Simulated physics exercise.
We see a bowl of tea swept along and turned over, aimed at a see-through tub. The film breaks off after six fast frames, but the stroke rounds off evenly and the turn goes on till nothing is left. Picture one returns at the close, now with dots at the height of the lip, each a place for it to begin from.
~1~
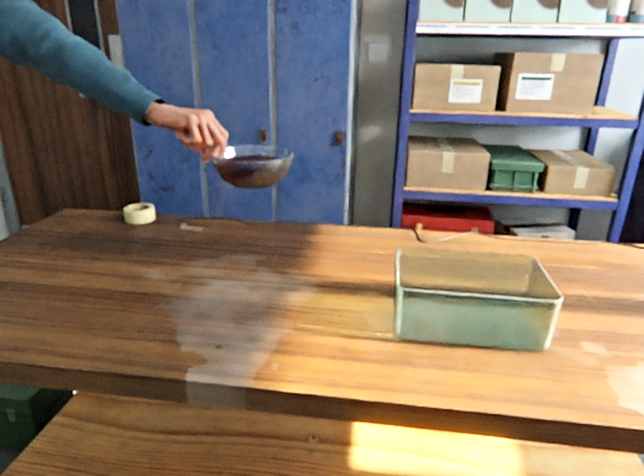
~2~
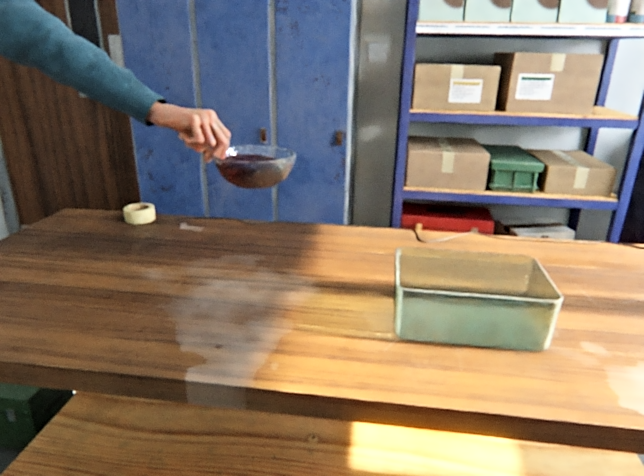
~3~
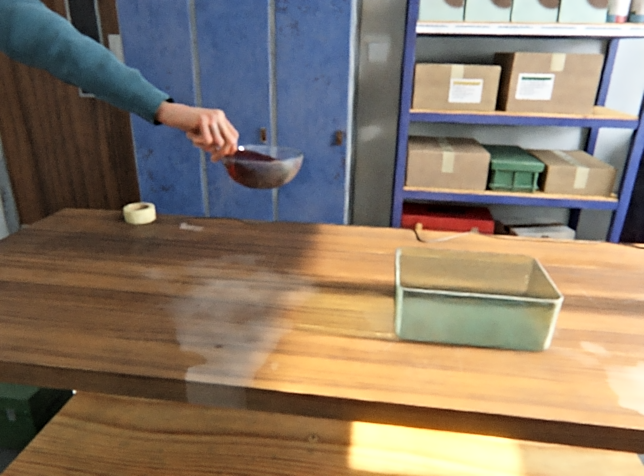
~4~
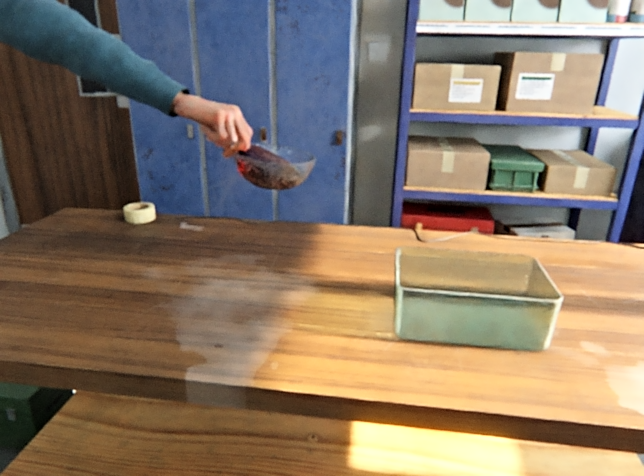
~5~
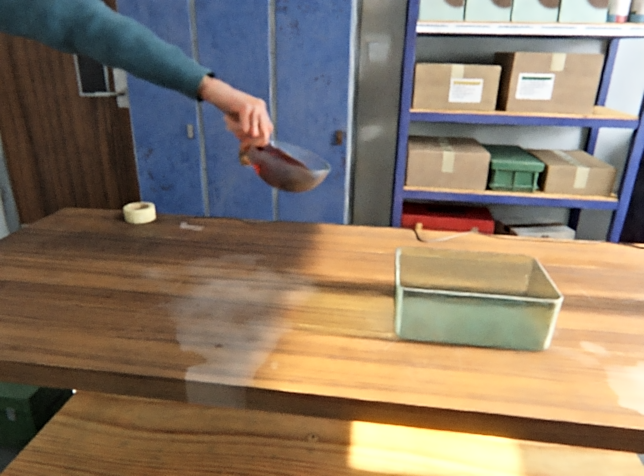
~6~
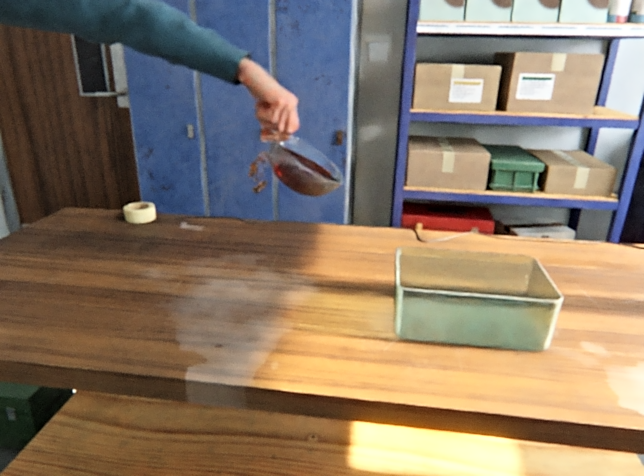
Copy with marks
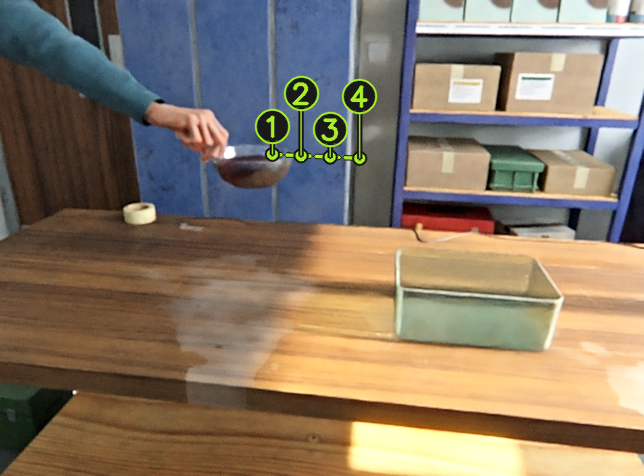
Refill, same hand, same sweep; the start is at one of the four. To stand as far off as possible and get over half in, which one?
1.
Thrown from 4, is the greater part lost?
No, that is safe.
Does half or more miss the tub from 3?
No.
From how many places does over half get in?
All of the four.
In lime, 1 at (272, 154); 2 at (301, 155); 3 at (330, 157); 4 at (359, 158).
For place 1, about 66 % lands in the tub, 25 % falls short and 9 % goes beside or beyond.
For place 2, about 78 % lands in the tub, 8 % falls short and 13 % goes beside or beyond.
For place 3, about 75 % lands in the tub, 7 % falls short and 17 % goes beside or beyond.
For place 4, about 84 % lands in the tub, 13 % falls short and 4 % goes beside or beyond.
